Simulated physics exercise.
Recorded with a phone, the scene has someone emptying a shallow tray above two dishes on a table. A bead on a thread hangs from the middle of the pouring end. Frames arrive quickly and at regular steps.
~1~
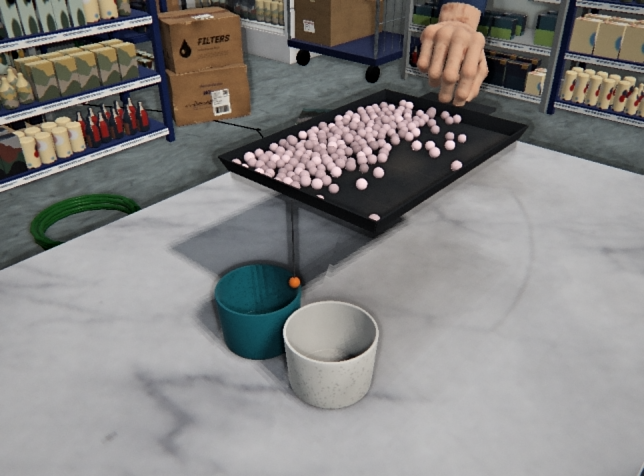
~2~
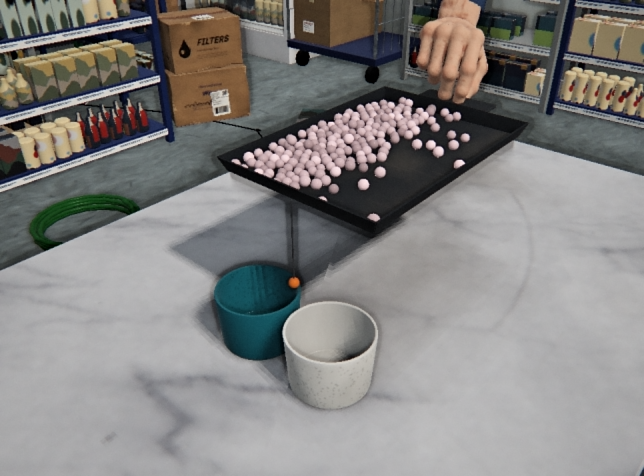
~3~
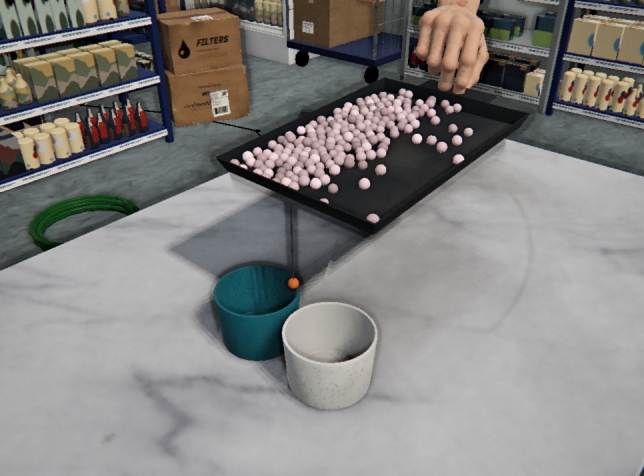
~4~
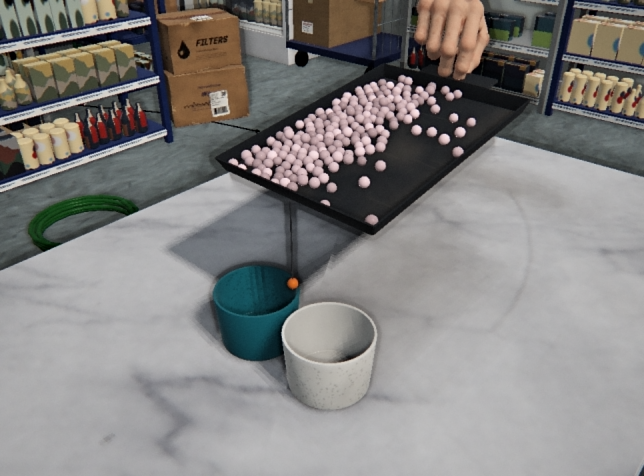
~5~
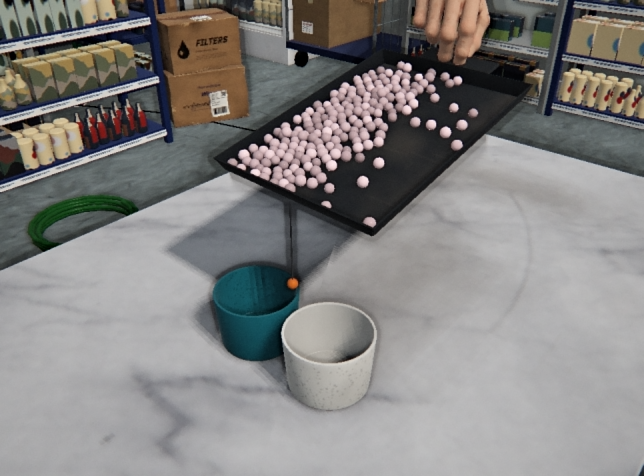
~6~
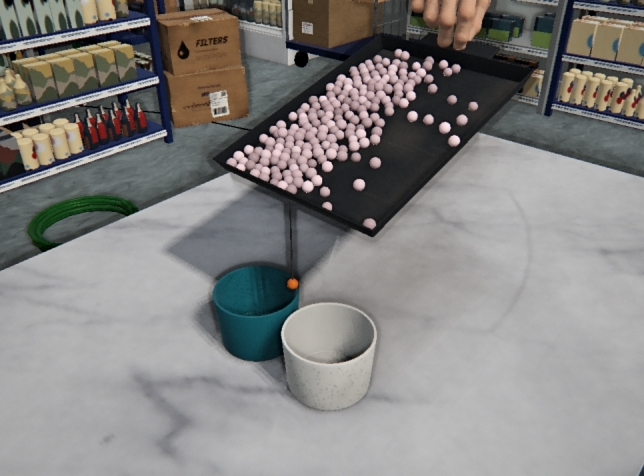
A shallow black tray of pale pink pearls, level at first above a teal dish and a speckled white one, slowly tilted toward its near right corner as a hand moved behind its raised end.
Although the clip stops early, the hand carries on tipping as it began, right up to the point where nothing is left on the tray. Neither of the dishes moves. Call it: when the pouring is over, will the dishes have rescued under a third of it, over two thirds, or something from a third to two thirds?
I'd call it something from a third to two thirds rescued.
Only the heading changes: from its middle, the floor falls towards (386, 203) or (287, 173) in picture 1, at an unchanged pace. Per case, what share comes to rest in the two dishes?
Somewhere close to 50 % the first time, 30 % the second.
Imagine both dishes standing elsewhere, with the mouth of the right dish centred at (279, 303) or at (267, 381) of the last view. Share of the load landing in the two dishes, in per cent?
20 and 10 in a hundred.
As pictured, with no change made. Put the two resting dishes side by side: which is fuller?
The right side.
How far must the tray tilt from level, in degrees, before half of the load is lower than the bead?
Somewhere around 65 degrees.
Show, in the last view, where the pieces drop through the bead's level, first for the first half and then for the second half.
Around (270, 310) first; around (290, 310) second.
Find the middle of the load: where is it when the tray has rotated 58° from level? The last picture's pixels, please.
Near the pixel (286, 214).
Shortly afterwards, tray tipped steeply; near half on the tray; a little in the right dish; only a few in the left dish; near a quarter outside both; near a quarter in the air.
Next, tray tipped right over; near a third in the right dish; a little in the left dish; near half outside both; only a few in the air.
Some moments later, tray tipped past a quarter turn; near a third in the right dish; a little in the left dish; near half outside both.
In the end, tray tipped past a quarter turn; near a third in the right dish; a little in the left dish; near half outside both.
